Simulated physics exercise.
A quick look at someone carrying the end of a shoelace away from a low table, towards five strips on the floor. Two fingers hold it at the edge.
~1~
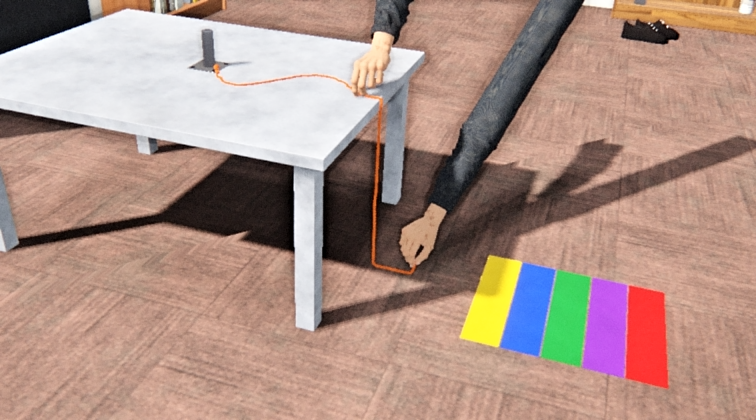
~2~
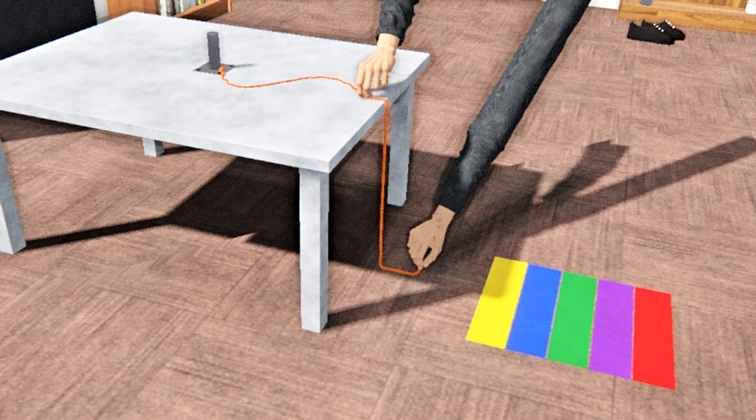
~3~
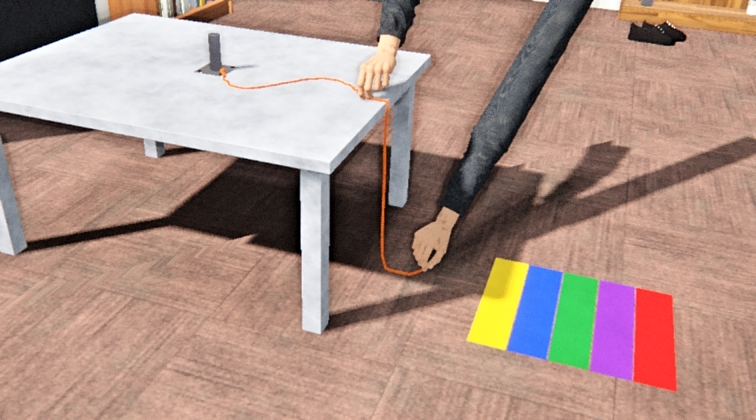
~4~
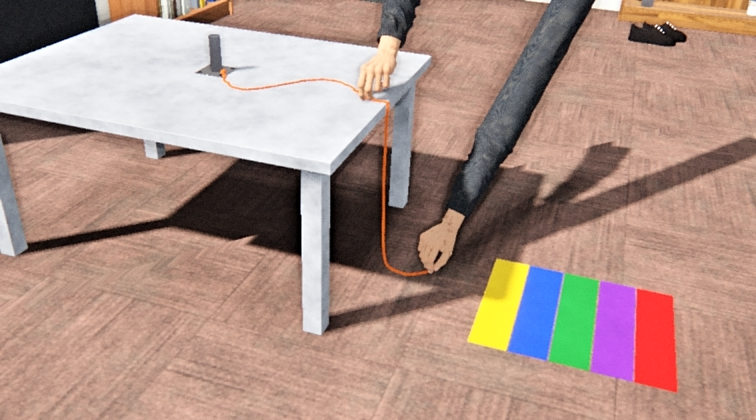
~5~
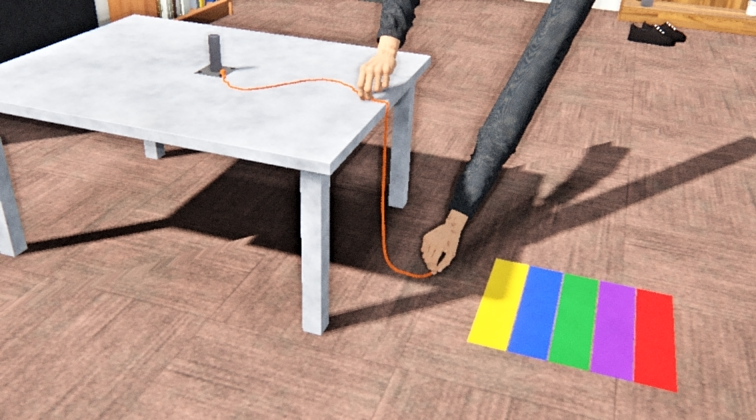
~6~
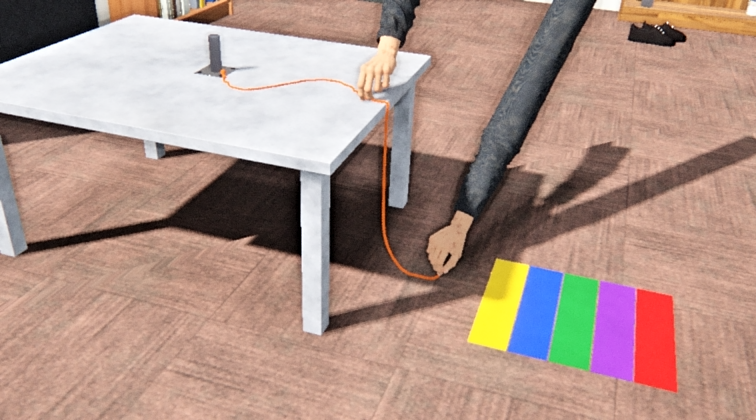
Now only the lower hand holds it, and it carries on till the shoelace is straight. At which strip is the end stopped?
It gets as far as the purple strip.
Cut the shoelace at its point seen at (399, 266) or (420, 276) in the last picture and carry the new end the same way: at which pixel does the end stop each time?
The places are (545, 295) and (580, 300).
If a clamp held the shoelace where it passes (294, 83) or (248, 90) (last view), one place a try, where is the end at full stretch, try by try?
Try by try, around (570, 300) and (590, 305).
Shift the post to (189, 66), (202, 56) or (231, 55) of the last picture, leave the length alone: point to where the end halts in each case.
About (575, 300), (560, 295) and (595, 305).
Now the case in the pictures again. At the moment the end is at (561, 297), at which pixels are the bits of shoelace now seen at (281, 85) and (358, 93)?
At (313, 88), then (394, 126).
Early on, end near (561, 297); over green.
Midway, end near (598, 306); over green.
At the end of the slack, end near (619, 310); over purple. The purple one.
